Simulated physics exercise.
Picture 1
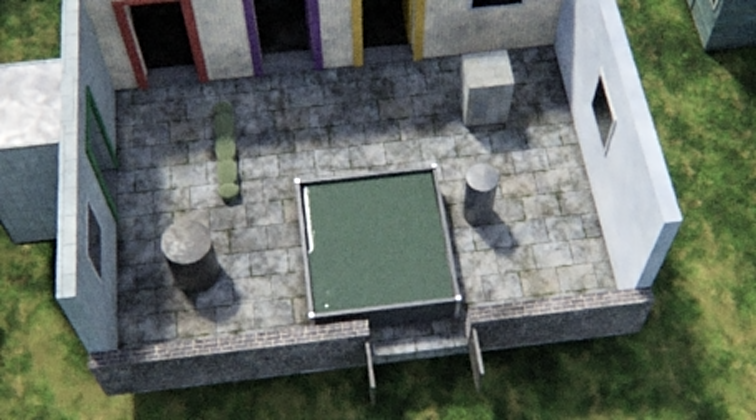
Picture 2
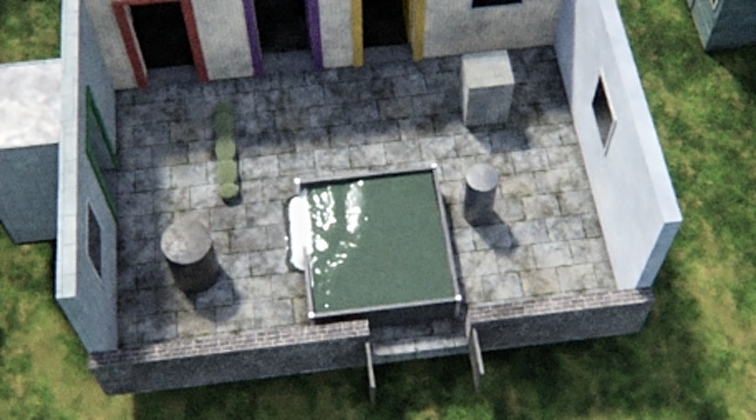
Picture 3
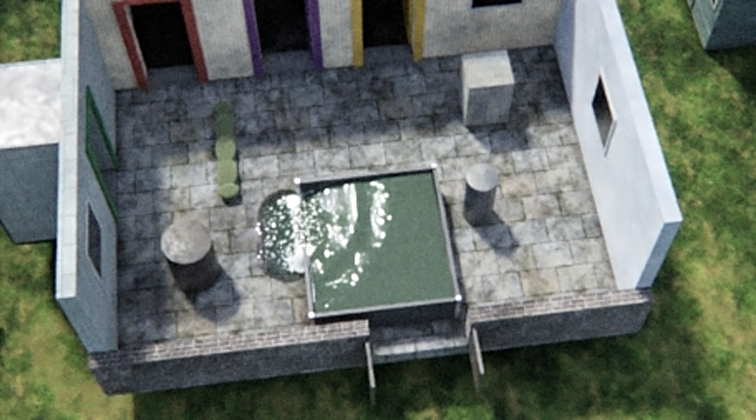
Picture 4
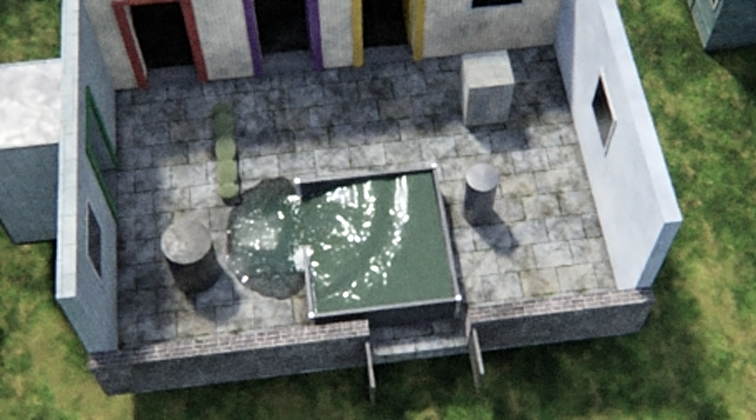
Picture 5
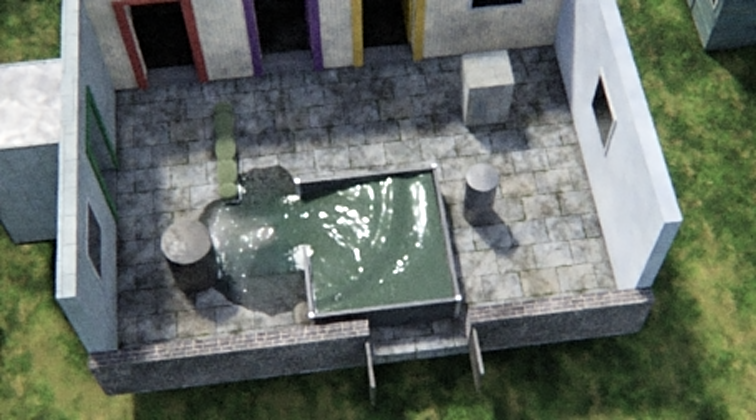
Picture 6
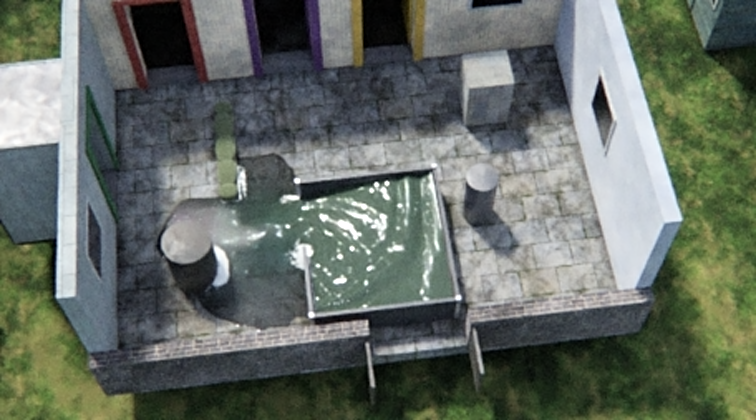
Water pours from the left side of the tank and spreads across the paving around a round pillar.
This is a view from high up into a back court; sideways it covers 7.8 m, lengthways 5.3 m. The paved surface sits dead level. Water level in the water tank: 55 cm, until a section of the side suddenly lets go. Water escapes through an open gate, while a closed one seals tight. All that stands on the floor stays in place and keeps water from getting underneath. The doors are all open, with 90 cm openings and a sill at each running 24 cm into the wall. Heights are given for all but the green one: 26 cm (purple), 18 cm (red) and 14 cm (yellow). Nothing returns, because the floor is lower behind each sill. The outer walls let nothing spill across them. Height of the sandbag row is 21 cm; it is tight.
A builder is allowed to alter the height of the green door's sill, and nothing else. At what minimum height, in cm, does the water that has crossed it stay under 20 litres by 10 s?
From about 21 cm.
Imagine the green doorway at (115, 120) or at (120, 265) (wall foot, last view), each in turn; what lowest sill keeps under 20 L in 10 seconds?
11.5 and 18 cm.
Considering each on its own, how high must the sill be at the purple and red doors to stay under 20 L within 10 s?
About 8.0 cm at purple and about 9.5 cm at red.
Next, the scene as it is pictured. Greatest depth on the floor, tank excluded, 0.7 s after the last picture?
Around 32 centimetres.
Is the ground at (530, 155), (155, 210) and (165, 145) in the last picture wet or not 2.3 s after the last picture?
First bone-dry, second wet through, third wet through.
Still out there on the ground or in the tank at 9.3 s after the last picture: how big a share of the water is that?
About 86 in every hundred.
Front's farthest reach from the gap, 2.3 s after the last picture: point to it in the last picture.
Around pixel (116, 93).
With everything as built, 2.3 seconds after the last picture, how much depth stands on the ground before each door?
Purple door 12 cm, green door 20 cm, red door 6 cm, yellow door 1 cm.
Then, 0.7 s after the last picture water covers 20 % of the floor, deepest (32 cm) near (295, 217); 12 cm at the green door, 2 litres in over its 6 cm sill.
Then, 2.3 s after the last picture water covers 40 % of the floor, deepest (25 cm) near (155, 367); 20 cm at the green door, 138 litres in over its 6 cm sill.
Then, 9.3 s after the last picture water covers 85 % of the floor, deepest (13 cm) near (119, 372); 10 cm at the green door, 321 litres in over its 6 cm sill.
At the green door as built, the water peaked near 22 cm, 1.5 s after the last picture.
With a sill of 18.5 cm, 39 litres would have come in within the 10 s; with 25 cm, 6 litres. So under 20 litres takes about 21 cm.
